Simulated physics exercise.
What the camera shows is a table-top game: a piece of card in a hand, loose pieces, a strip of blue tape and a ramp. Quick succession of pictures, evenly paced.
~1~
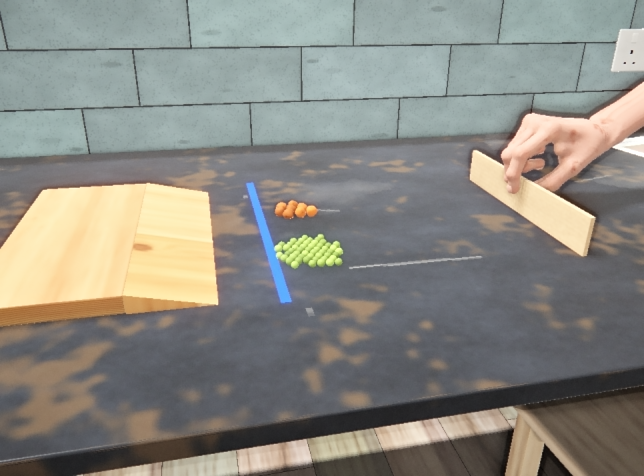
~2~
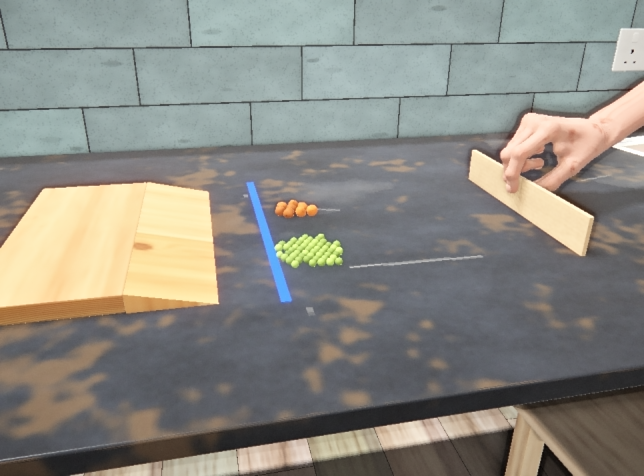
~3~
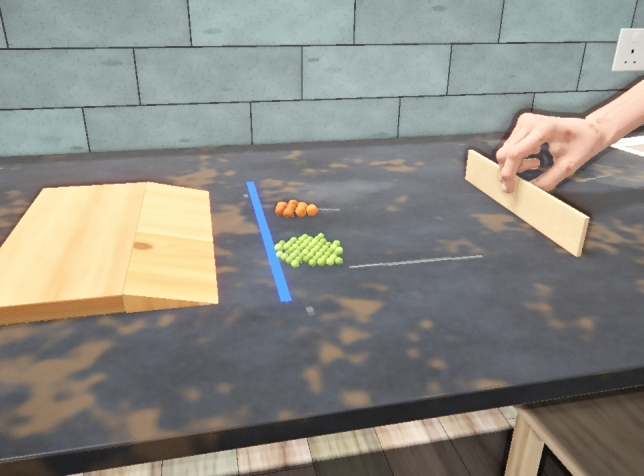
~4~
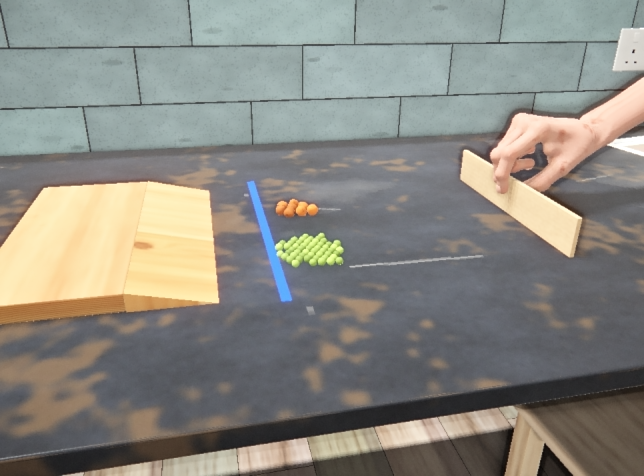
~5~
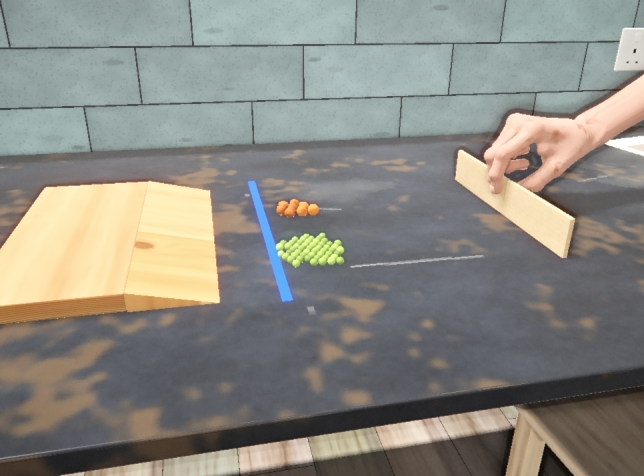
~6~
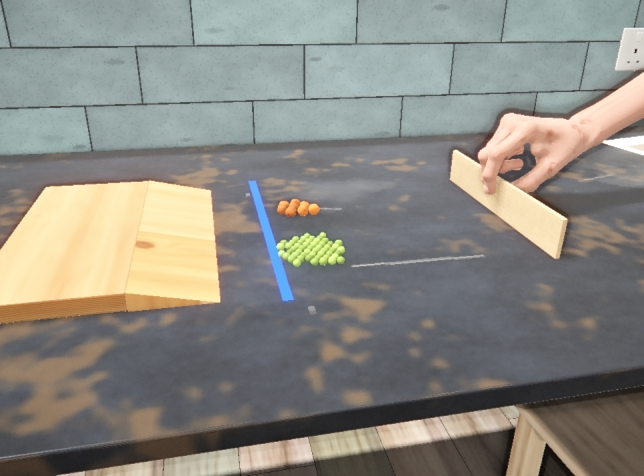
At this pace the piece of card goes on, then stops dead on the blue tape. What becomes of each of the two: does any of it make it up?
Near lot: None of it makes it; far lot: None of it makes it.
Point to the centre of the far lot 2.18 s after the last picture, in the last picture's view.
(248, 213), give or take.
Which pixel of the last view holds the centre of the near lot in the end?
Looks like it settles around (247, 254).
Then, 0.94 s later than the last frame, piece of card still moving, near (384, 186); near lot every one short of the ramp; far lot every one short of the ramp.
Then, 1.90 s later than the last frame, piece of card stopped at the blue tape; near lot every one short of the ramp; far lot every one short of the ramp.
When it is over, piece of card stopped at the blue tape; near lot not one past the top, every one short of the ramp; far lot not one past the top, every one short of the ramp.
